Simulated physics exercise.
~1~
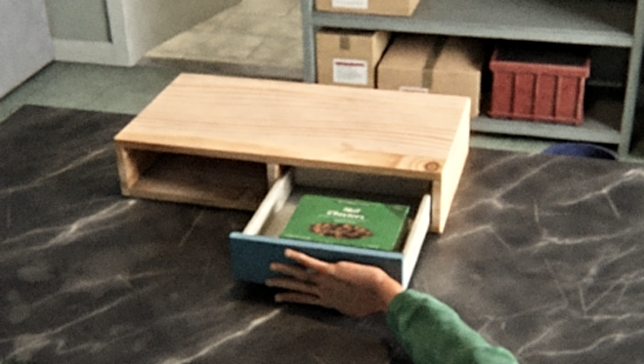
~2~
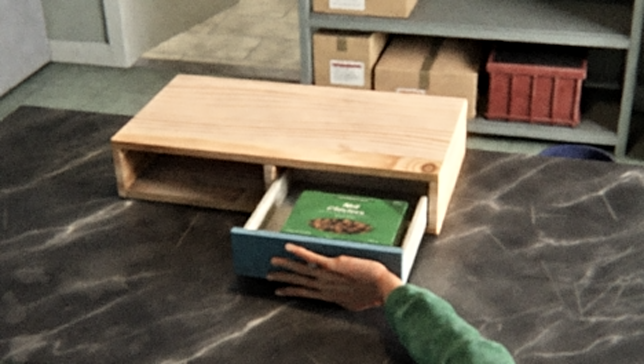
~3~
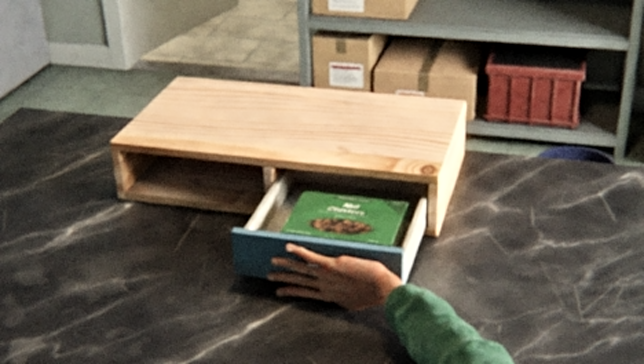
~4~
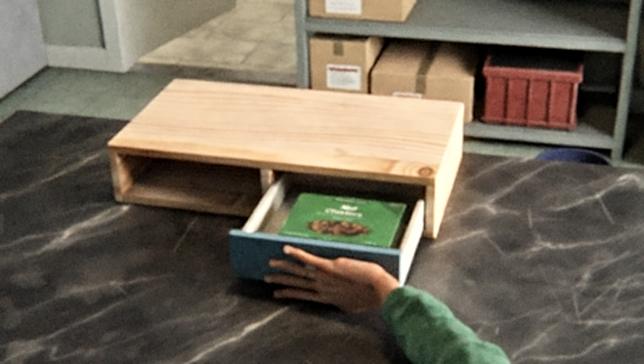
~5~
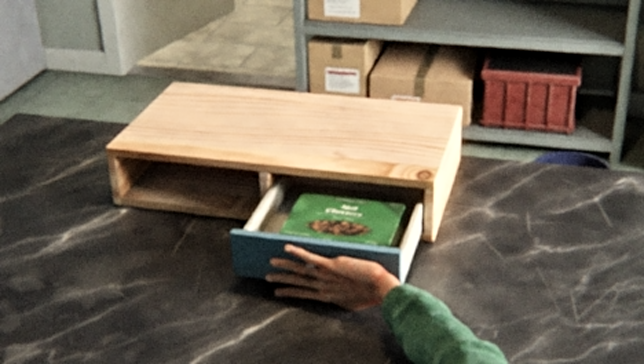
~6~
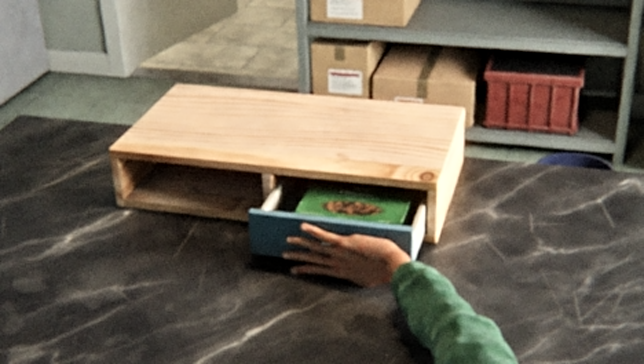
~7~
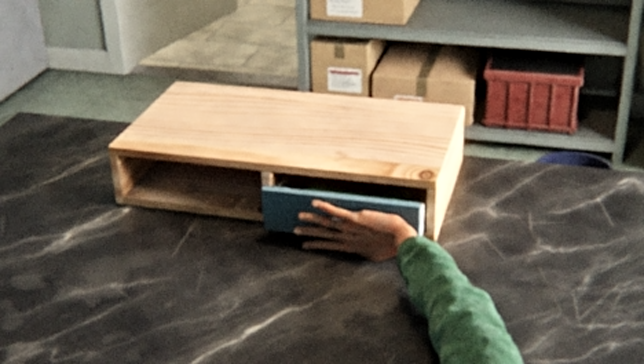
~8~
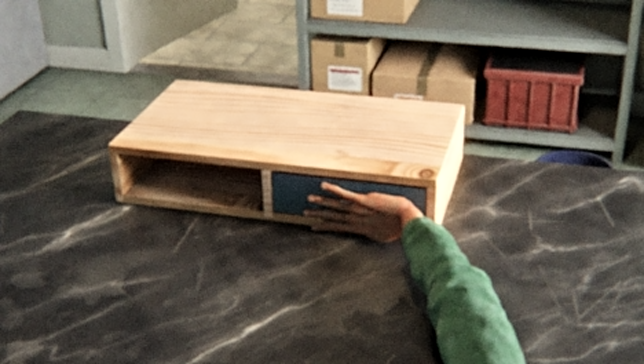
A hand in a green sleeve rested against the blue front of an open drawer holding a green box, in a low wooden cabinet on a dark marbled surface, then slowly pushed the drawer in until it shut flush, hiding the box.
